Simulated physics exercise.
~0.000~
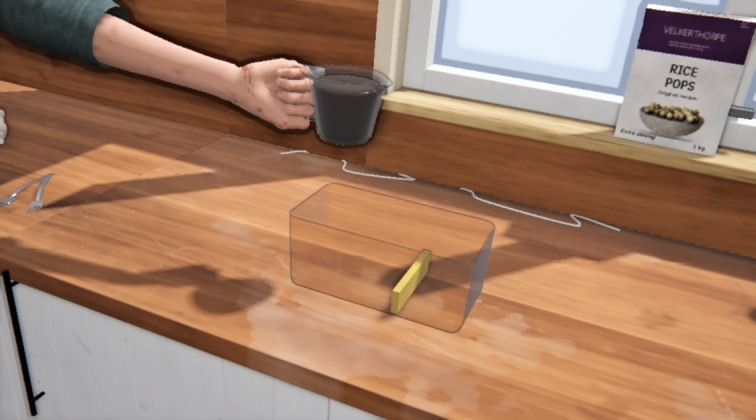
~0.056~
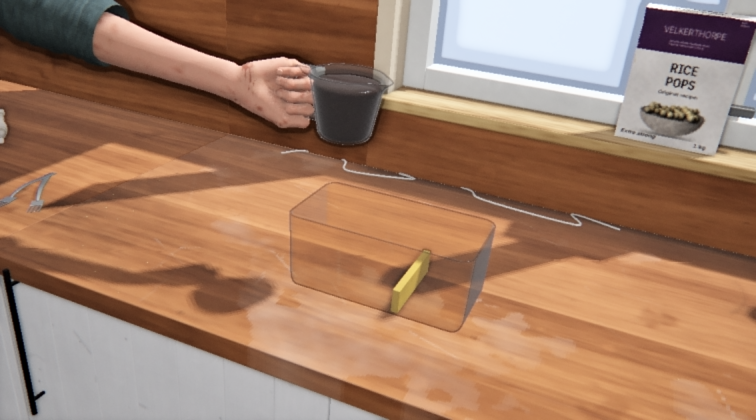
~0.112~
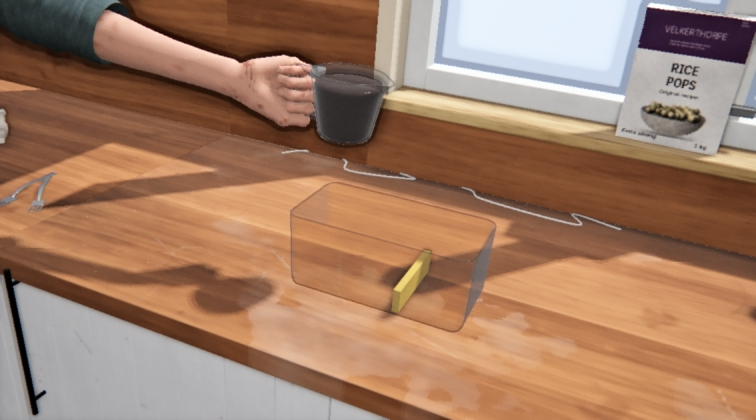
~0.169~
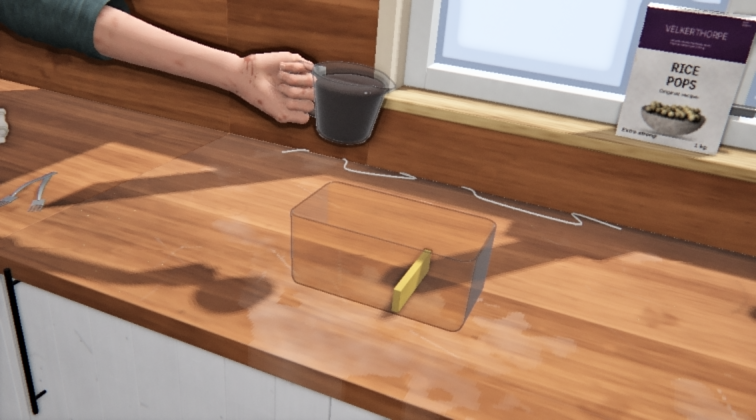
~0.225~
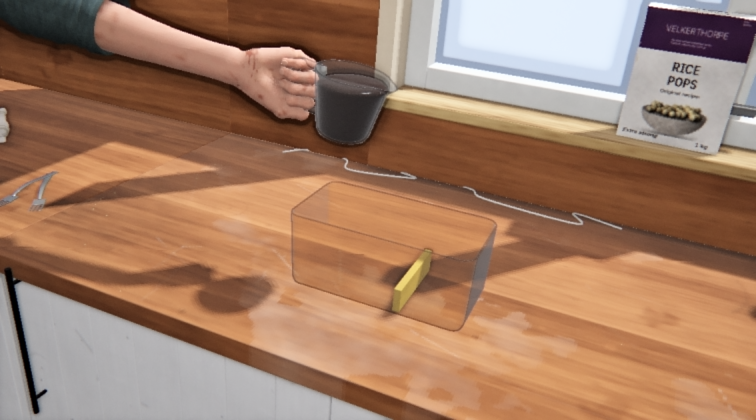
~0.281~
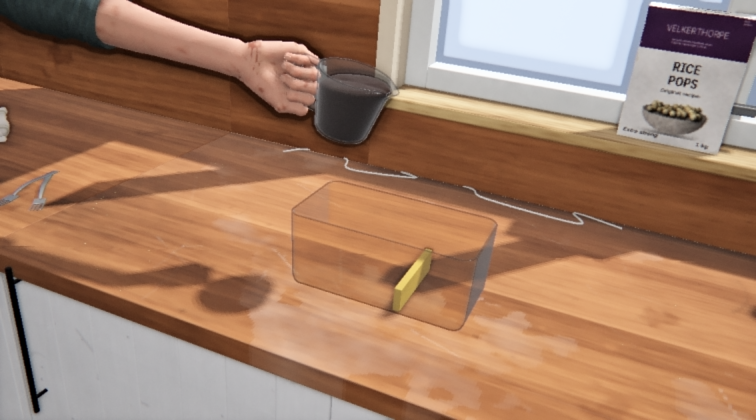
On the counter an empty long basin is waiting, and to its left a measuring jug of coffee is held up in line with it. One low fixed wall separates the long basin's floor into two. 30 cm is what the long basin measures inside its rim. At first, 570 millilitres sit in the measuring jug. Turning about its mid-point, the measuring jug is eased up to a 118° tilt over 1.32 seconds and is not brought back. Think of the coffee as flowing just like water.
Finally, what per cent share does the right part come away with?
Roughly 58 per cent.
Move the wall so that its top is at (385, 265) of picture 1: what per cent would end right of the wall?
Around 90 %, I'd say.
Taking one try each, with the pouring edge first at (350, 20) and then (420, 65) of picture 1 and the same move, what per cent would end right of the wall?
It comes to 10 per cent, and then 70 per cent.
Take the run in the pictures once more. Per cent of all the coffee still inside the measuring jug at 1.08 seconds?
Near 5 percent, more or less.
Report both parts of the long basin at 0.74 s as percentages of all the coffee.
Lab note: Left near 1, right near 14.
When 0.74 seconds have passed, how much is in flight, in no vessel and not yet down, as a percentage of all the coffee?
Roughly 26 percent.
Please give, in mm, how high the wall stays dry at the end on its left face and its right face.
Near 34 mm for the left and near 20 mm for the right.
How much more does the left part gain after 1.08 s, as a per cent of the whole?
Near 14 percent, more or less.
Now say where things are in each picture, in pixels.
The first picture shows tilt 0°; pouring edge (392, 84); surface from (318, 78) to (382, 90); the long basin's rim runs from (309, 198) to (485, 244); the wall's top is at (412, 271).
The second picture shows tilt 1°; pouring edge (393, 84); surface from (319, 77) to (382, 90).
The third picture shows tilt 2°; pouring edge (394, 85); surface from (320, 76) to (383, 90).
The fourth picture shows tilt 5°; pouring edge (395, 87); surface from (321, 76) to (385, 90).
The fifth picture shows tilt 8°; pouring edge (397, 90); surface from (323, 76) to (388, 91).
The sixth picture shows tilt 13°; pouring edge (399, 94); surface from (325, 77) to (392, 91).
Then, 0.74 s in, the tilt is 71° and 59 per cent is still to pour, 1 is left of the wall and 13 right of it.
Then, 1.08 s in, the tilt is 109° and 5 per cent is still to pour, 28 is left of the wall and 58 right of it.
Then, 1.43 s in, the tilt is 118° and 0 per cent is still to pour, 41 is left of the wall and 58 right of it.
Then, 1.82 s in, the tilt is 118° and 0 per cent is still to pour, 41 is left of the wall and 58 right of it.
Finally, 41 per cent lies left of the wall, 58 right of it and 1 outside.
